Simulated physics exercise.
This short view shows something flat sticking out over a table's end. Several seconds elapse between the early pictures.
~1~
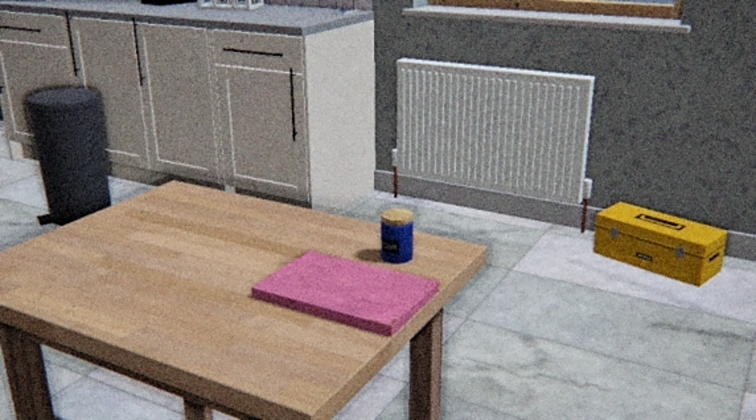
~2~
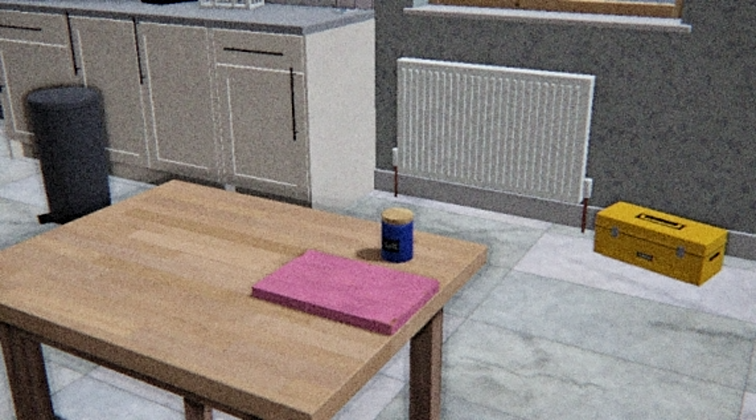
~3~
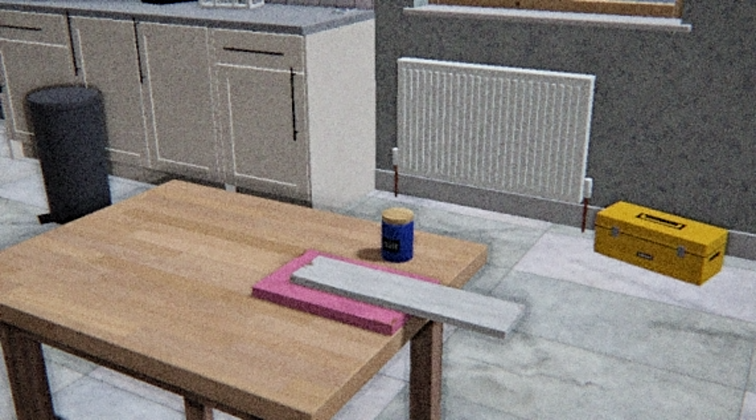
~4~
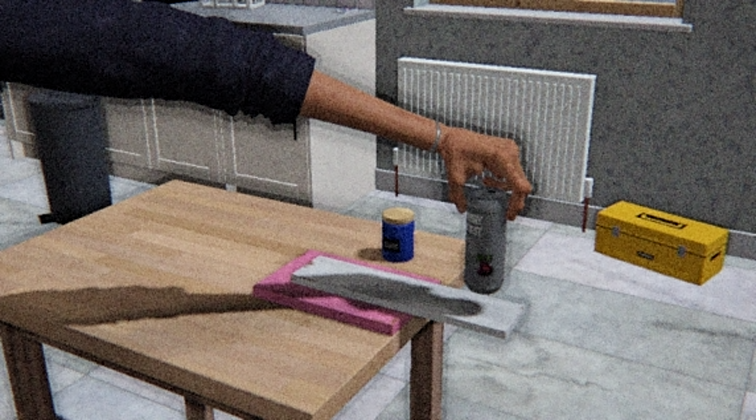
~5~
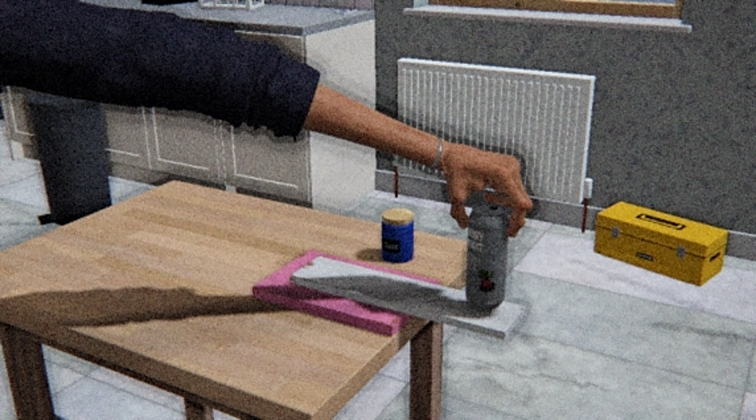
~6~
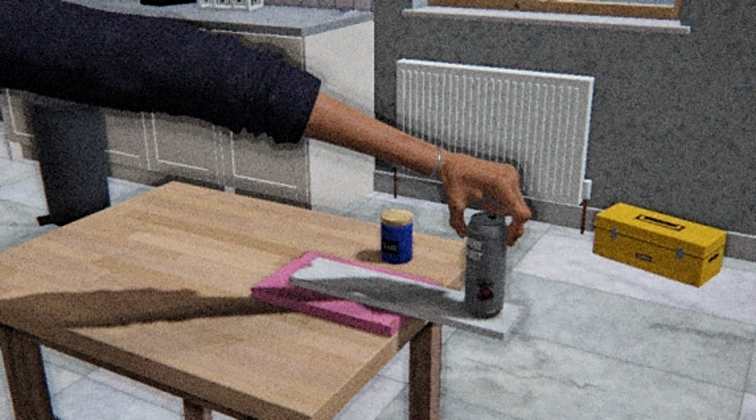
A white board appeared on the pink slab, sticking out past the table's edge near a blue jar, and then a hand reached in from the left and lowered a grey can onto its overhanging end.
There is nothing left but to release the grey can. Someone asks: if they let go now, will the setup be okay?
Most likely it will go down.
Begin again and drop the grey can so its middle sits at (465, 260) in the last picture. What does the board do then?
After that it tumbles.
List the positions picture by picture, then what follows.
In the first frame, the last thing is not in view yet; blue jar (397, 236).
In the second frame, the last thing is not in view yet.
In the third frame, the last thing is not in view yet; pink slab (347, 289).
In the fourth frame, still above its spot; grey can (486, 241); blue jar (398, 235).
In the fifth frame, still above its spot; grey can (487, 257); white board (403, 294).
In the sixth frame, in place under the hand; grey can (486, 266); pink slab (346, 290).
Then, 0.50 s later than the last frame, grey can now down on the floor or falling; white board tilted by 53°.
Then, 0.70 s later than the last frame, white board now down on the floor or falling.
Then, 0.80 s later than the last frame, things are still on the move.
Then, 1.00 s later than the last frame, as before.
When it is over, down on the floor or falling, white board and grey can; the other 2 as before. The board tips off the edge.
